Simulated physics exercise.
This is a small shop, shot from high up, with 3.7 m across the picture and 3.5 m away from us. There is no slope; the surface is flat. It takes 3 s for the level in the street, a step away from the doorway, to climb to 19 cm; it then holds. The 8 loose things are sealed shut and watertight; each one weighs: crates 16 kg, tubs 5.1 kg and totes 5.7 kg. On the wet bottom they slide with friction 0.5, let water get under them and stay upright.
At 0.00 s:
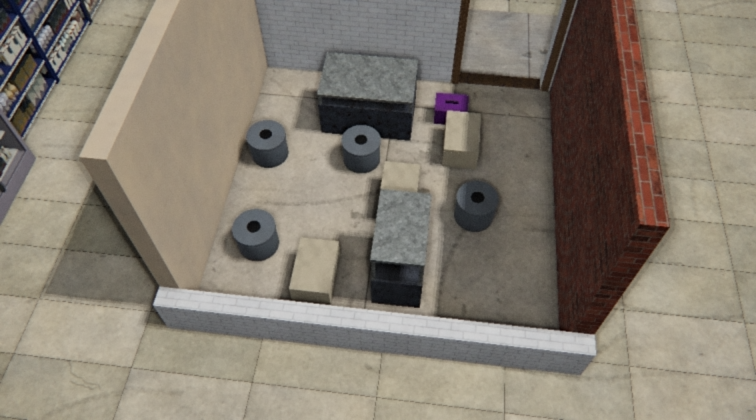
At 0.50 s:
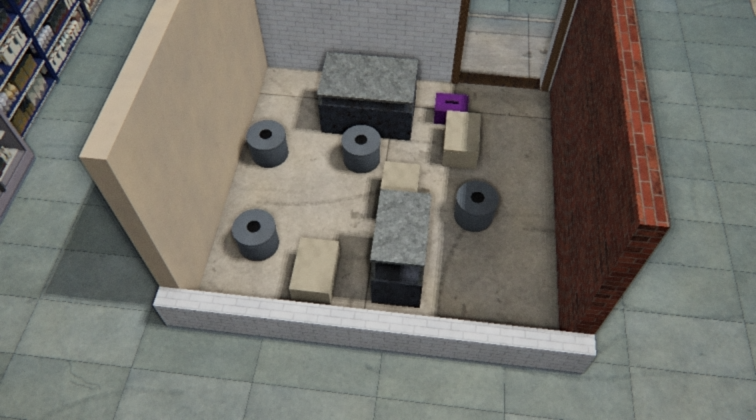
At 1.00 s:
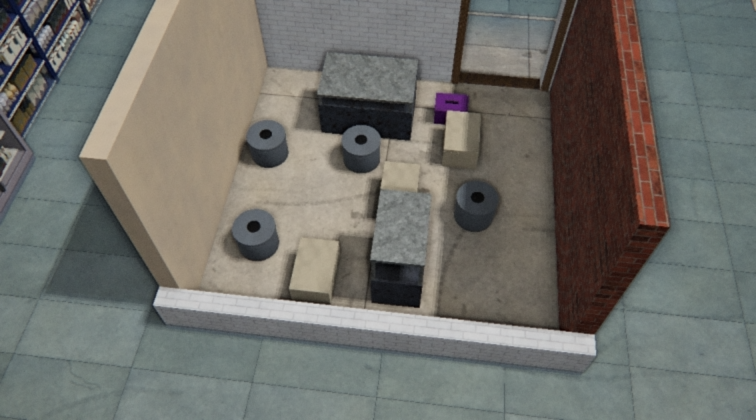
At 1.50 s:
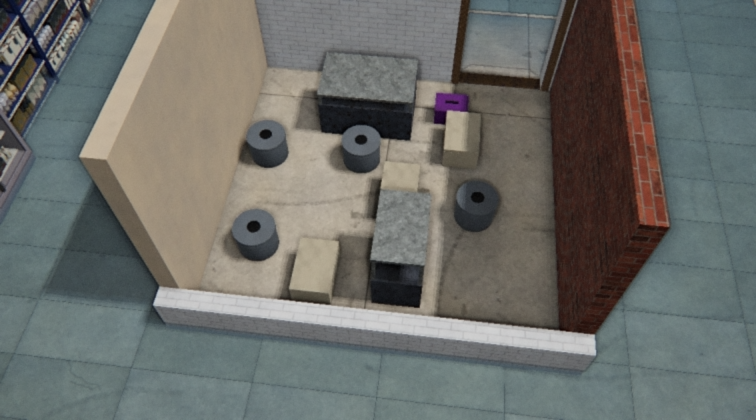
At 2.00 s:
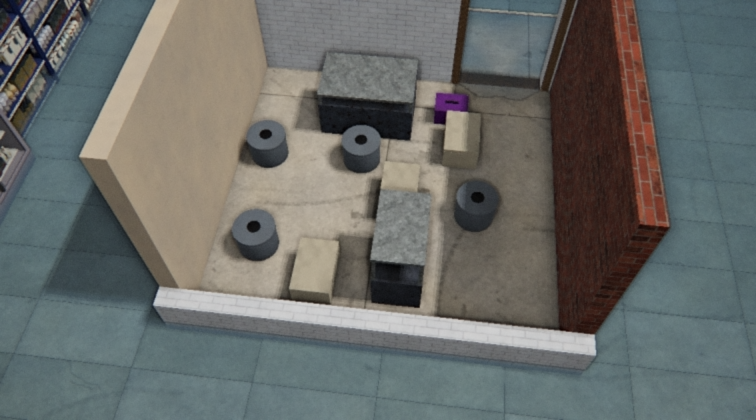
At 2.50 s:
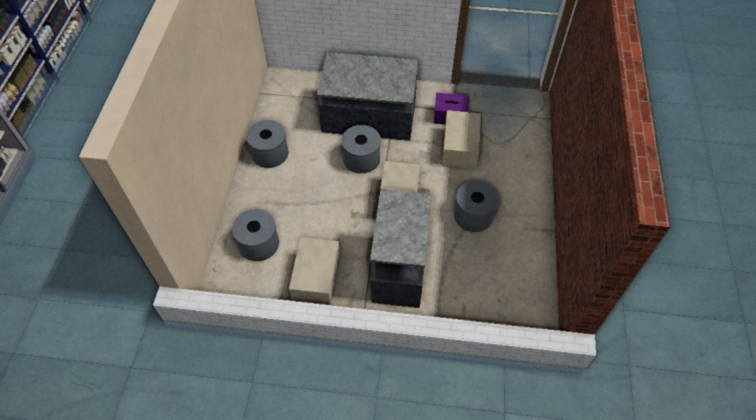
Pale floor around a small walled shop turning blue-green, then faint water creeping in at the doorway while tubs and totes stay still.
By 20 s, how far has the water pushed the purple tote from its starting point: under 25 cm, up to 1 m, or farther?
It ends up well off.
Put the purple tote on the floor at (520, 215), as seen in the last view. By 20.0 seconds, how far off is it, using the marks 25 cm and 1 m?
So it journeys a long way.
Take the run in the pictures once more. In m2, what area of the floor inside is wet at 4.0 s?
Some 4.0 m2 of it.
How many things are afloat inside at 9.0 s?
Then: 5.
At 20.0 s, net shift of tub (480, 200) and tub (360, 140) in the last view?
200 cm, 100 cm.
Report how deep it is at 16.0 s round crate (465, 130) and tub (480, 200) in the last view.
Some 18 cm at the first, some 16 cm at the second.
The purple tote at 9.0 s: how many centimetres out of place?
It has shifted about 140 cm.
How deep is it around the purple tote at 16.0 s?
12 cm, roughly.
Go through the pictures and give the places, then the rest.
The purple tote at (452, 103) rests on the ground; water covers 0.0 m2; 0 of 8 have shifted, in the first picture.
The purple tote at (452, 103) rests on the ground; 0.0 m2 under water; 0 of 8 have shifted, in the second picture.
The purple tote at (452, 103), on the bottom; 0.0 m2 under water; 0 of 8 have shifted, in the third picture.
The purple tote at (452, 103), on the bottom; water covers 0.0 m2; 0 of 8 have shifted, in the fourth picture.
The purple tote at (452, 103) rests on the ground; water covers 0.1 m2; 0 of 8 have shifted, in the fifth picture.
The purple tote at (452, 103) rests on the ground; water covers 0.7 m2; 0 of 8 have shifted, in the sixth picture.
After 4.0 s the purple tote is near (435, 100), 0.2 m from its start, afloat; 1 afloat.
After 9.0 s the purple tote is near (341, 136), 1.4 m from its start, aground; 5 afloat.
After 16.0 s the purple tote is near (416, 195), 1.5 m from its start, afloat; 8 afloat.
After 20.0 s the purple tote is near (327, 126), 1.6 m from its start, afloat; 8 afloat.
